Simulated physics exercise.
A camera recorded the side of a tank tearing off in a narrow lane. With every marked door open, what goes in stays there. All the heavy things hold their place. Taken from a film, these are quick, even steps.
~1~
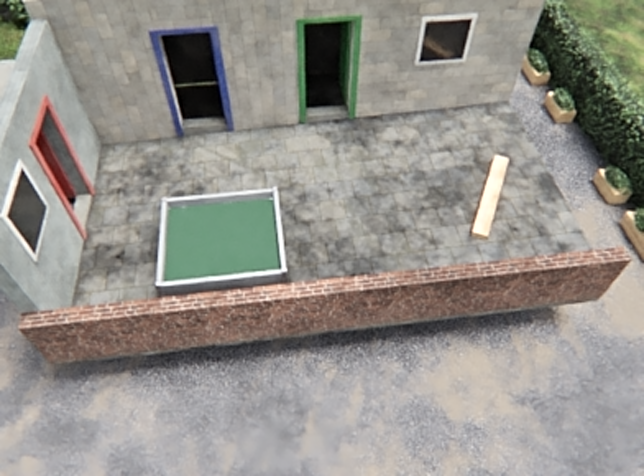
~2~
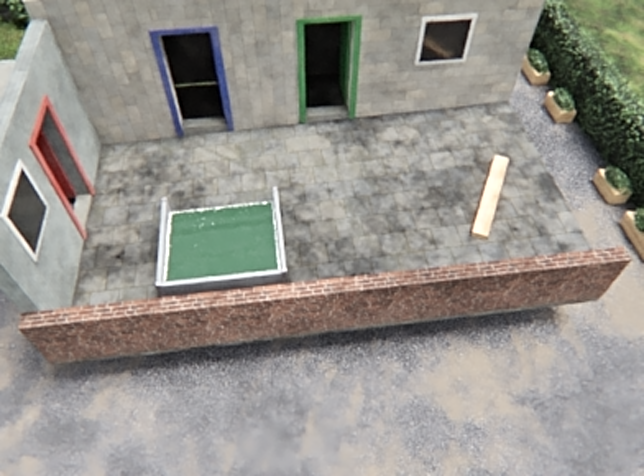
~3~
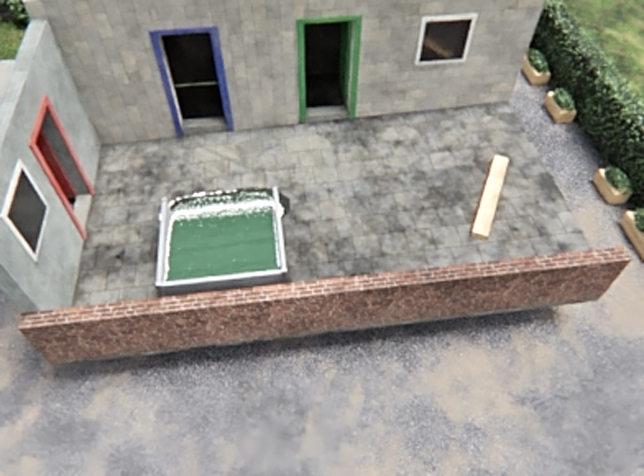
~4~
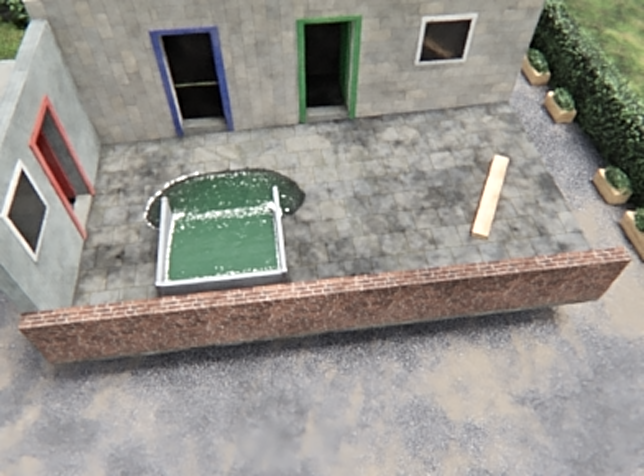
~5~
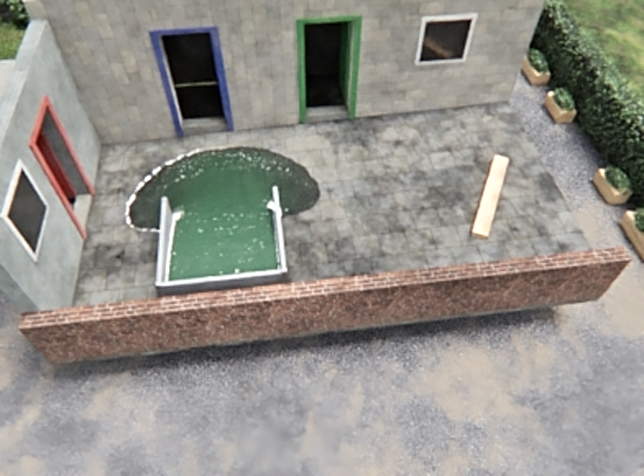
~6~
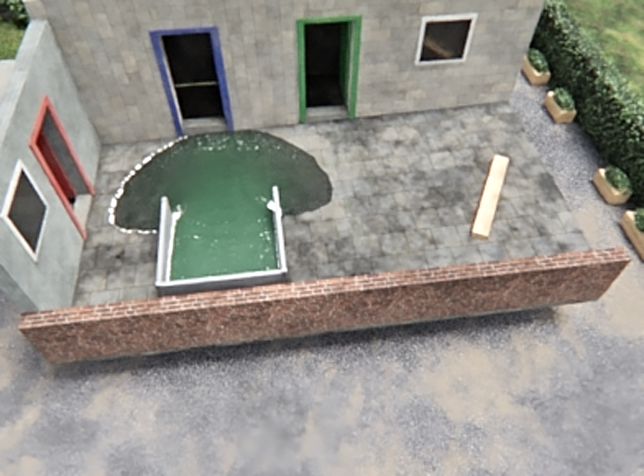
The video shows an open tank of green liquid in a paved yard behind a low brick wall; its far side gives way, and the liquid pours out, spreading across the paving in a widening rounded pool toward the blue-framed doorway.
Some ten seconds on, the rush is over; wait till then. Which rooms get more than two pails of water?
Result: The red door will allow in an excess, the green door will allow in no excess, the blue door will allow in an excess.
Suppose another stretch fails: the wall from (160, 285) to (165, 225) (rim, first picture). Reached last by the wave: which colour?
Coming last is the green-painted one.
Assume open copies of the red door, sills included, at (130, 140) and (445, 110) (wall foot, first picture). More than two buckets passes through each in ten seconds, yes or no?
Going through them as given, the first one tops the limit and the second one remains within the limit.
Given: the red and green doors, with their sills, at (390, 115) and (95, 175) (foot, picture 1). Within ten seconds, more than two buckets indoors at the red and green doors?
Note: Red lets in too little; green lets too much through.
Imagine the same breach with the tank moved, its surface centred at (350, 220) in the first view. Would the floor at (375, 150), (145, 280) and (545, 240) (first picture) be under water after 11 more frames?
Result: Inundated; spared; spared.
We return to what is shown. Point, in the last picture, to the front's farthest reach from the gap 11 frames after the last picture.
About (411, 112).
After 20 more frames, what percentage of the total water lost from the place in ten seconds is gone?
Estimated share: Close to 45 %.
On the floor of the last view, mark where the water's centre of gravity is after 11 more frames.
About (217, 180) in the last view.
A moment on, water covers 30 % of the floor; the red door wet at the sill, nothing in, the green door wet at the sill, nothing in, the blue door over two buckets in.
Next, water covers 35 % of the floor; the red door wet at the sill, nothing in, the green door wet at the sill, nothing in, the blue door far over two buckets in.
Then, water covers 60 % of the floor; the red door under two buckets in, the green door wet at the sill, nothing in, the blue door far over two buckets in.
Later, water covers 85 % of the floor; the red door over two buckets in, the green door wet at the sill, nothing in, the blue door far over two buckets in.
In the end, water covers 60 % of the floor; the red door far over two buckets in, the green door wet at the sill, nothing in, the blue door far over two buckets in.
